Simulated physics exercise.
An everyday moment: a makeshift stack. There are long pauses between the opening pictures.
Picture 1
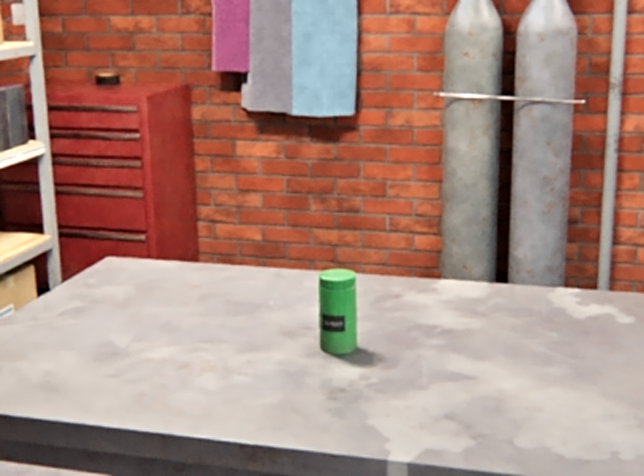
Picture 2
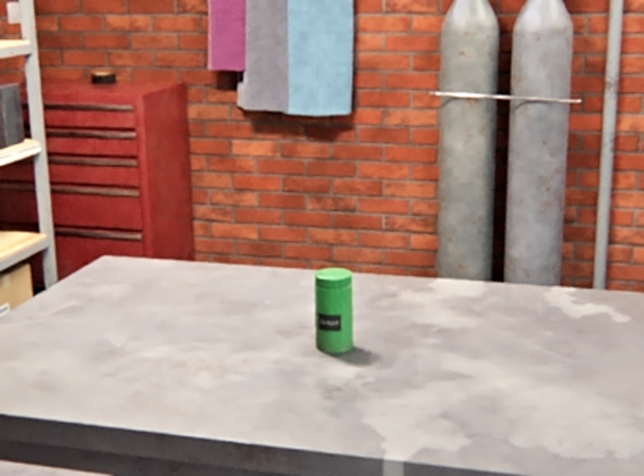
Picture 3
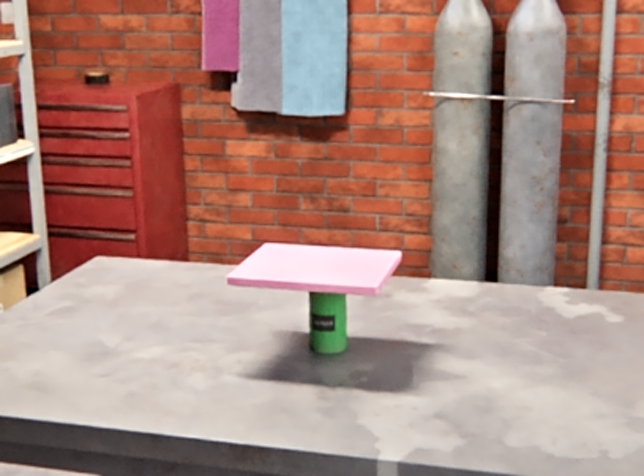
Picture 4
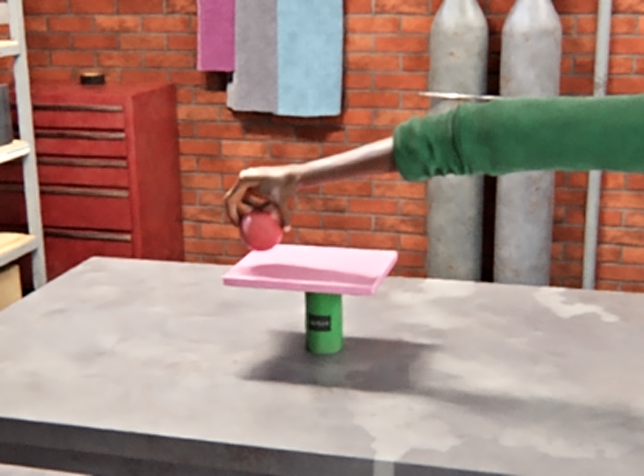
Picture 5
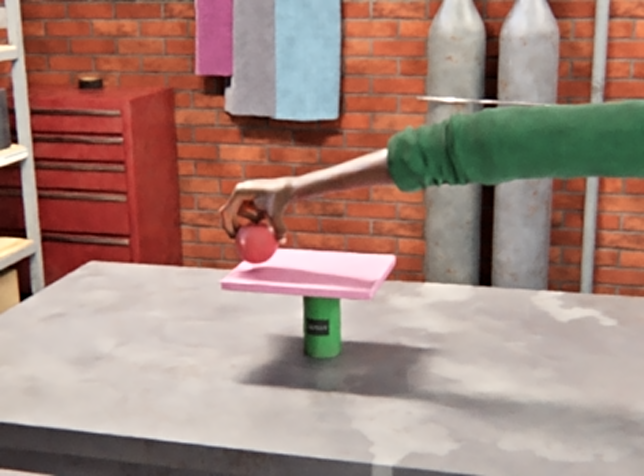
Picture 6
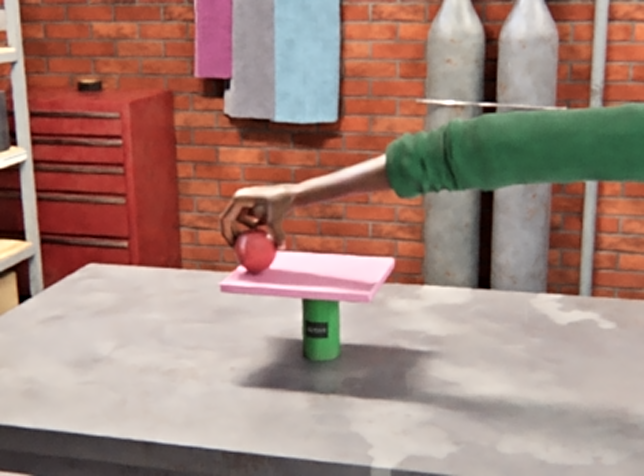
At first, a green jar stands alone on a gray table in front of a brick wall. Then a flat pink board appears balanced on top of it. A green-sleeved arm reaches in from the right, holding a red apple, and lowers it a short way onto the board's left side, keeping its hand on it.
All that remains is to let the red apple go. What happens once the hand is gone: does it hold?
The stack loses its balance.
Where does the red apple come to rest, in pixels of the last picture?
At about (246, 332).
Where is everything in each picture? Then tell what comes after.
In the first frame, the last thing is not in view yet; green jar (338, 311).
In the second frame, the last thing is not in view yet; green jar (334, 310).
In the third frame, the last thing is not in view yet; green jar (328, 311).
The fourth frame shows on its way; red apple (261, 231); green jar (324, 311).
The fifth frame shows on its way; red apple (256, 243); green jar (322, 315).
The sixth frame shows in place under the hand; red apple (256, 250); green jar (321, 318).
Then, 0.30 s after the last picture, red apple now fallen; pink lid tipped 50° from how it was.
Then, 0.50 s after the last picture, pink lid on its side.
Then, 0.70 s after the last picture, pink lid now fallen.
At rest, fallen, pink lid and red apple; green jar in place. Seen from the same camera at the end, red apple near (247, 332). The stack comes apart.
